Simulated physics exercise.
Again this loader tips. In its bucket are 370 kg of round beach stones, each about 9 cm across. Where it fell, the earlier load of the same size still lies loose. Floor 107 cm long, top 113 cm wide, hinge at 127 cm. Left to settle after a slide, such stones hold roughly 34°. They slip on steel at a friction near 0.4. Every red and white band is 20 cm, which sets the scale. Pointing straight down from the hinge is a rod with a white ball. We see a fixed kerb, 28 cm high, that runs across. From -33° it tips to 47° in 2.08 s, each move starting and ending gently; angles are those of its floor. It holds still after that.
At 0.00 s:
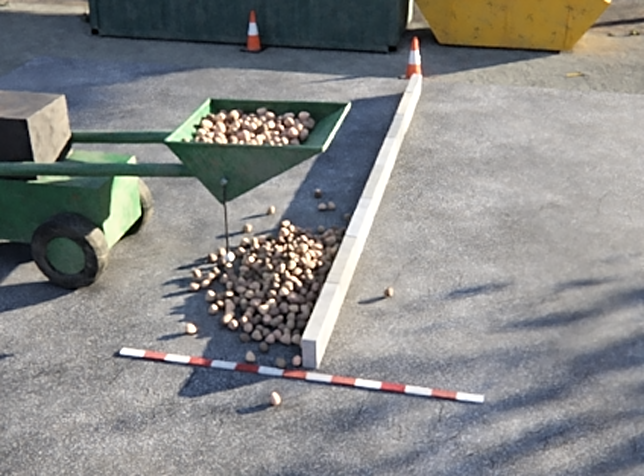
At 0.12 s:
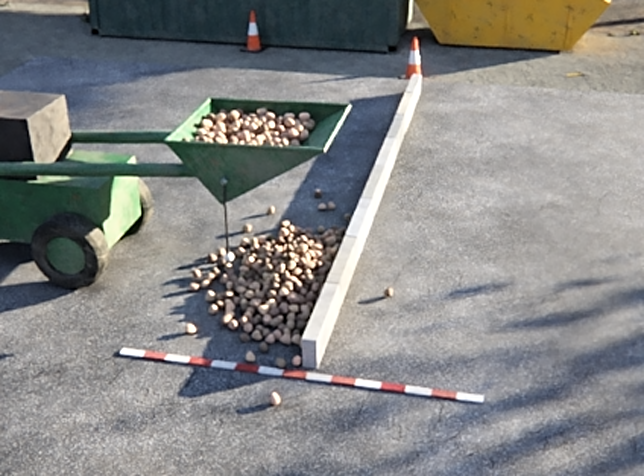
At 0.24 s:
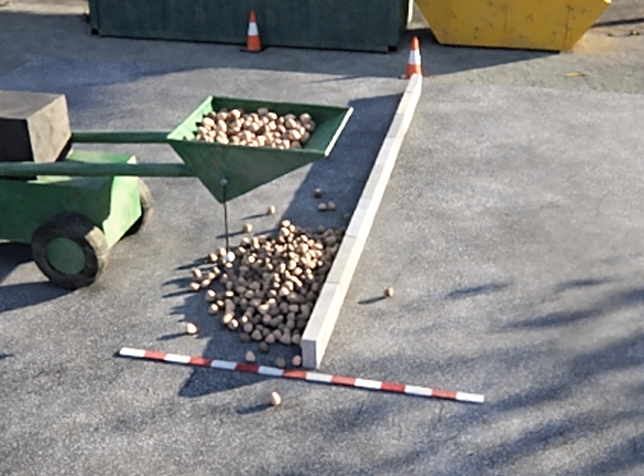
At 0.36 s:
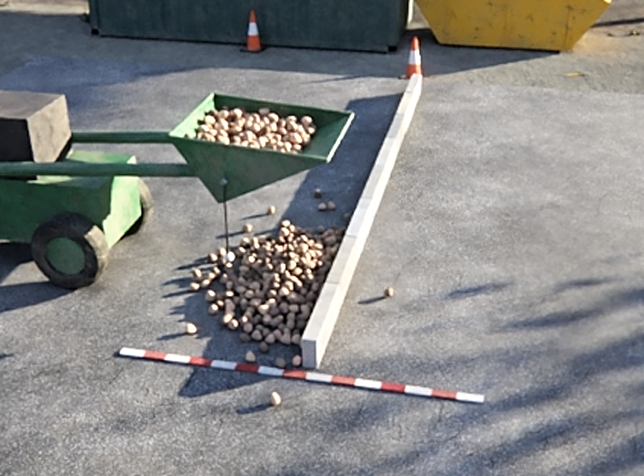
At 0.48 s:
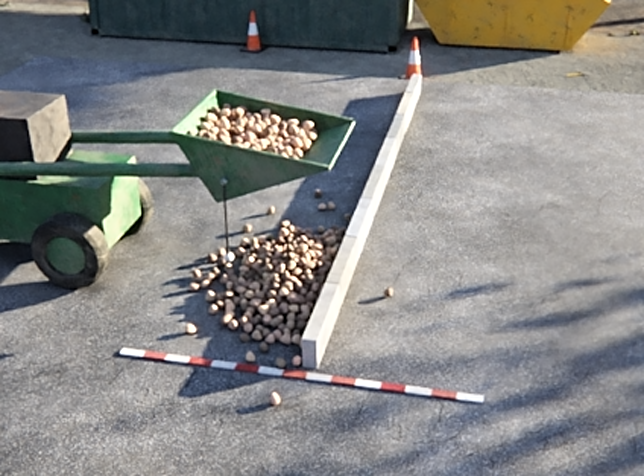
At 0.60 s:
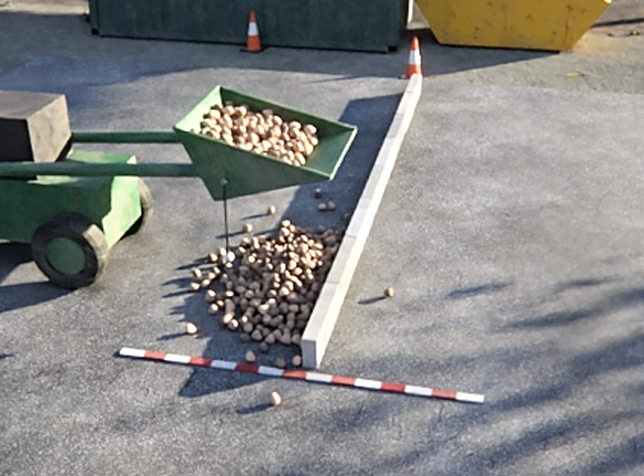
The video shows a green loader holding a bucket of round stones above a loose pile beside a pale kerb; the bucket slowly tilts down toward the right, and the stones inside shift slightly while the pile stays still.
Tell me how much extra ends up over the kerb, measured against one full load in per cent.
The extra comes to about 31 percent of a load.
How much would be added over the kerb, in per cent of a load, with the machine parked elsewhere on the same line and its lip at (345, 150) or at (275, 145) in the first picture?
Close to 65 per cent, followed by close to 0 per cent.
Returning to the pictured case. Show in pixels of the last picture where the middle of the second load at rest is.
Their middle is at about (328, 269).
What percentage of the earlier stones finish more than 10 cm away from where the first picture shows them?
I'd say roughly 5 per cent of them.
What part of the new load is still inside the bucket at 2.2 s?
Near 5 per cent of the load is held.
After 1.6 s the floor is at 35°; in per cent of one load, 93 in the bucket, 107 on this side of the kerb; the foremost stones are at (344, 242).
After 2.2 s the floor is at 47°; in per cent of one load, 7 in the bucket, 170 on this side of the kerb, 23 over the kerb; the foremost stones are at (424, 304).
After 2.5 s the floor is at 47°; in per cent of one load, 0 in the bucket, 170 on this side of the kerb, 30 over the kerb; the foremost stones are at (462, 308).
After 5.3 s the floor is at 47°; in per cent of one load, 0 in the bucket, 168 on this side of the kerb, 32 over the kerb; the foremost stones are at (481, 311). Net gain over the kerb, 31.
